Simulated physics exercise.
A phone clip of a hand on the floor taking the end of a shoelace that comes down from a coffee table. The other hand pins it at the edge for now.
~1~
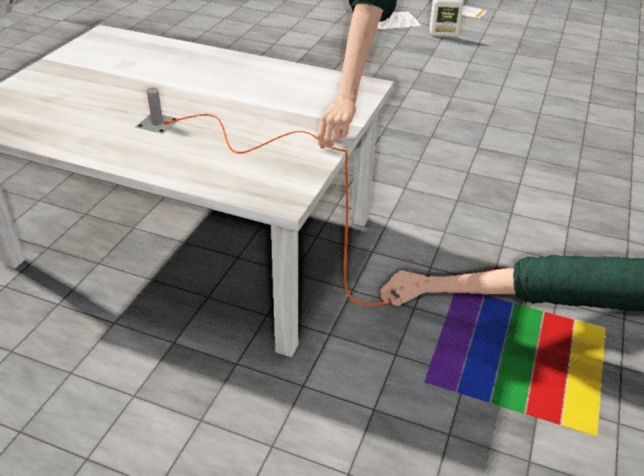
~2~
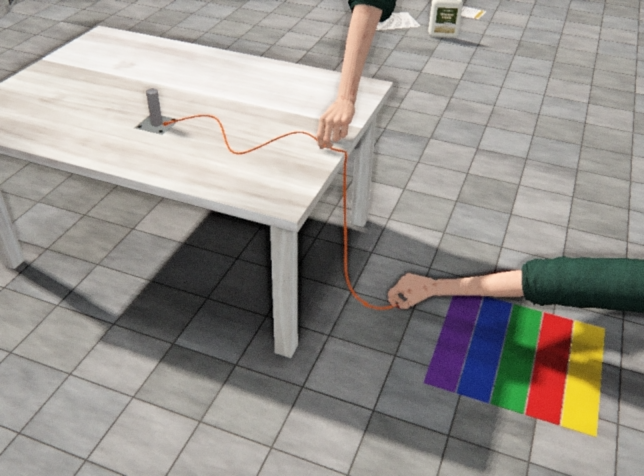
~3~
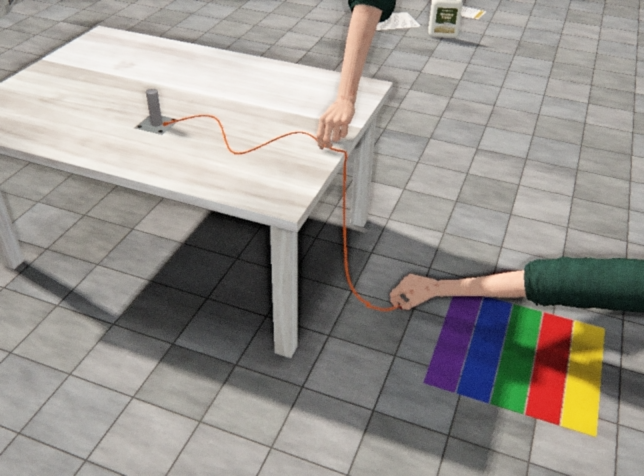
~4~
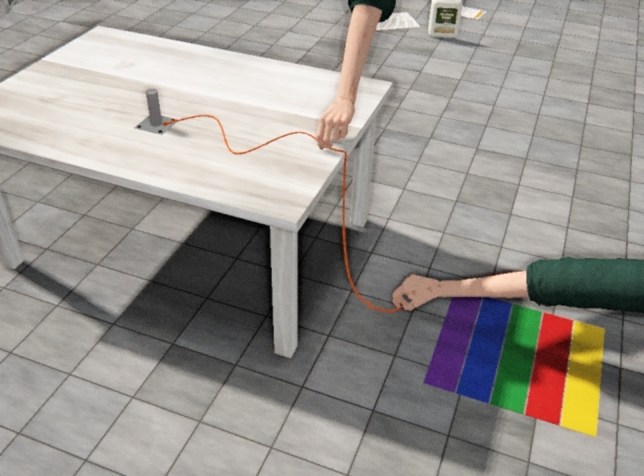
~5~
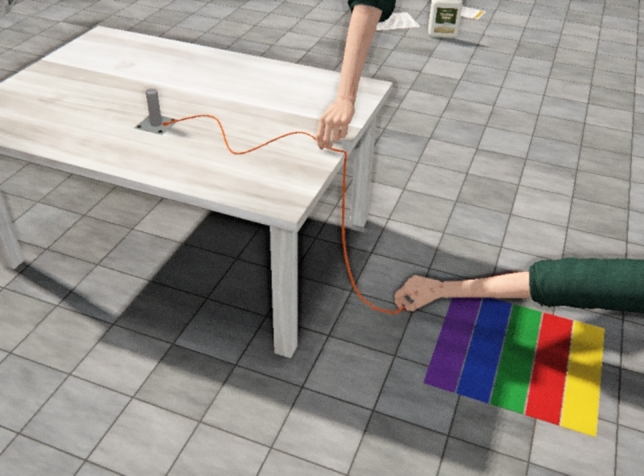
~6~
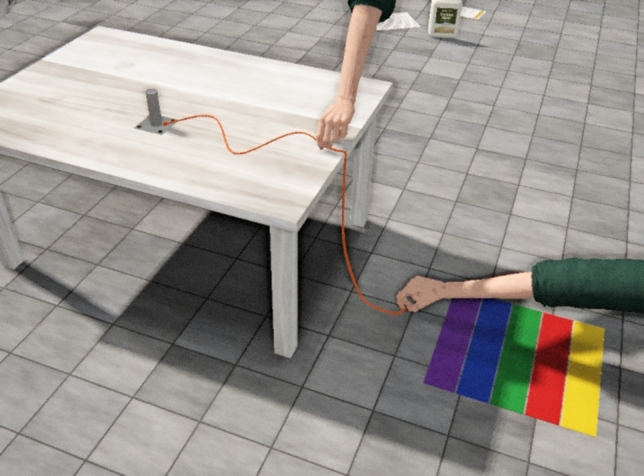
A hand near the floor held the end of an orange cord hanging from a pale table and shifted slightly right beside some coloured stripes, while another hand kept the cord pinned at the table's edge.
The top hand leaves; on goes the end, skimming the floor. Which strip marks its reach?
It gets as far as the yellow strip.
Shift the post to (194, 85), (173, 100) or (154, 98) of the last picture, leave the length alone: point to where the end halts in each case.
In that order: (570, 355), (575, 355) and (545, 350).
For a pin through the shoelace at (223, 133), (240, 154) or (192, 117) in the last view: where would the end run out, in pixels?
In that order: (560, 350), (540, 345) and (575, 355).
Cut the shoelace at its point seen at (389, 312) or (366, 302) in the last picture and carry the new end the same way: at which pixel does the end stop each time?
Try by try, around (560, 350) and (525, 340).
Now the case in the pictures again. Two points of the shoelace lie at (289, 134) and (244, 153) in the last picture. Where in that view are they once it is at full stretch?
At (345, 168), then (292, 151).
Soon after, end near (517, 340); over green.
Then, end near (563, 352); over red.
At full stretch, end near (590, 360); over yellow. The yellow one.
